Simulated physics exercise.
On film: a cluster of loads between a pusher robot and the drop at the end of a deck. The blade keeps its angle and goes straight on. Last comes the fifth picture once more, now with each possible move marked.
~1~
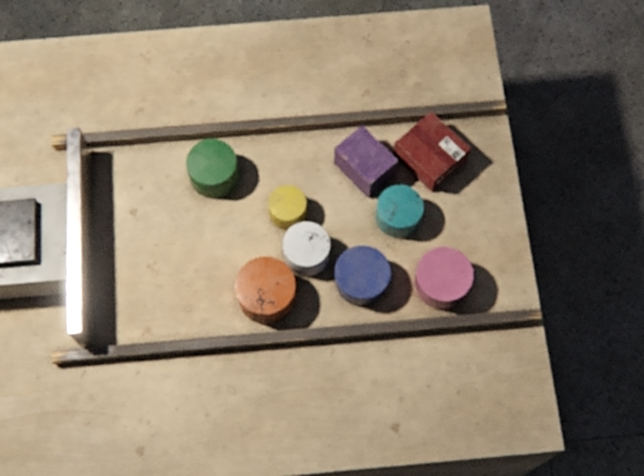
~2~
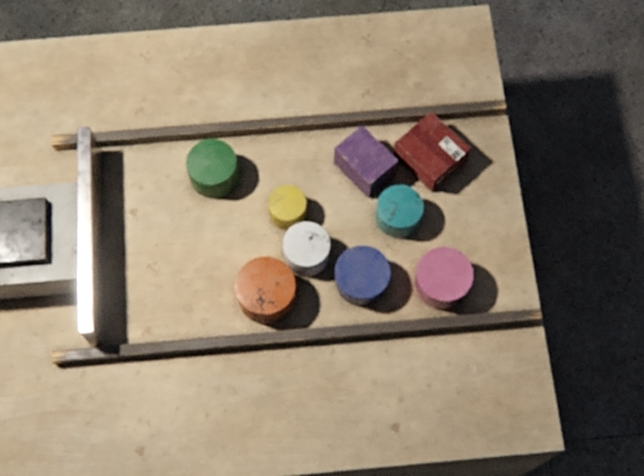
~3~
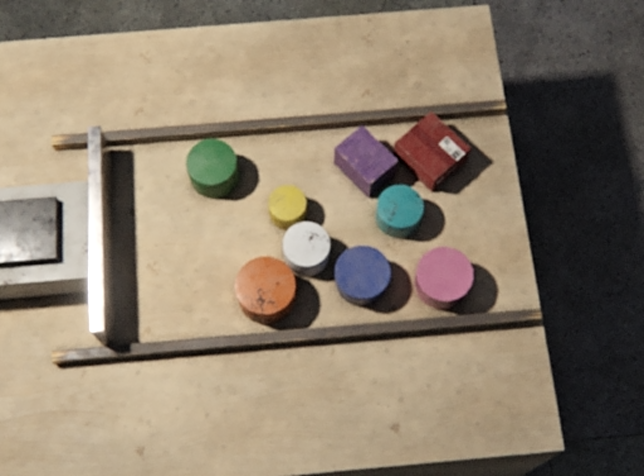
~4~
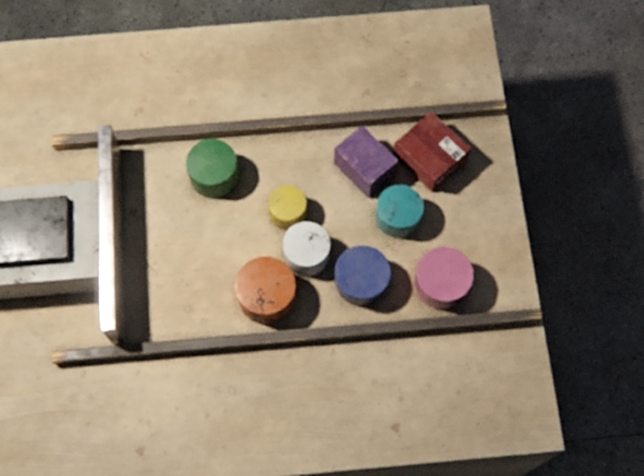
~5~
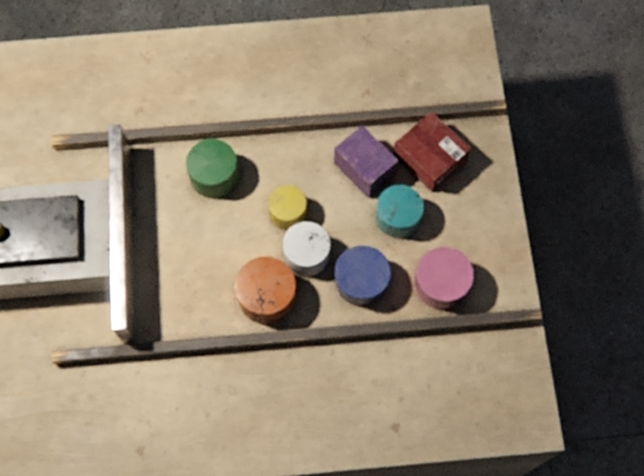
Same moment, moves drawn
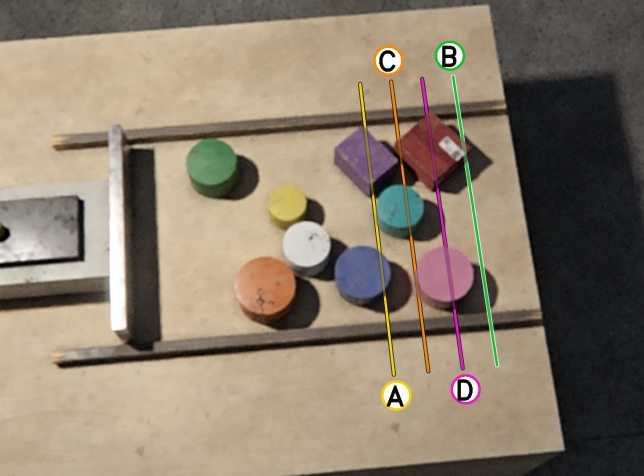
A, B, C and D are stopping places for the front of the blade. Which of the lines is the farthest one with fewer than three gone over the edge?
D.
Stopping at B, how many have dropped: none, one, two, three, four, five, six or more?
By then, five.
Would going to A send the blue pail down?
No.
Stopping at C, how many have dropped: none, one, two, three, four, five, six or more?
In all, none.
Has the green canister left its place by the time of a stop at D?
Yes.
On the marked copy, A at (376, 222); B at (474, 213); C at (409, 219); D at (441, 216).
With D. Early on, robot (157, 220); orange canister (278, 290); green canister (264, 165).
Further on, robot (274, 210); red parcel (461, 149); pink pail (477, 281).
At the end, robot (365, 203); red parcel over the edge; pink pail over the edge; two fallen.
As for the rest, A is within the limit but short; B drops five; C is within the limit but short.
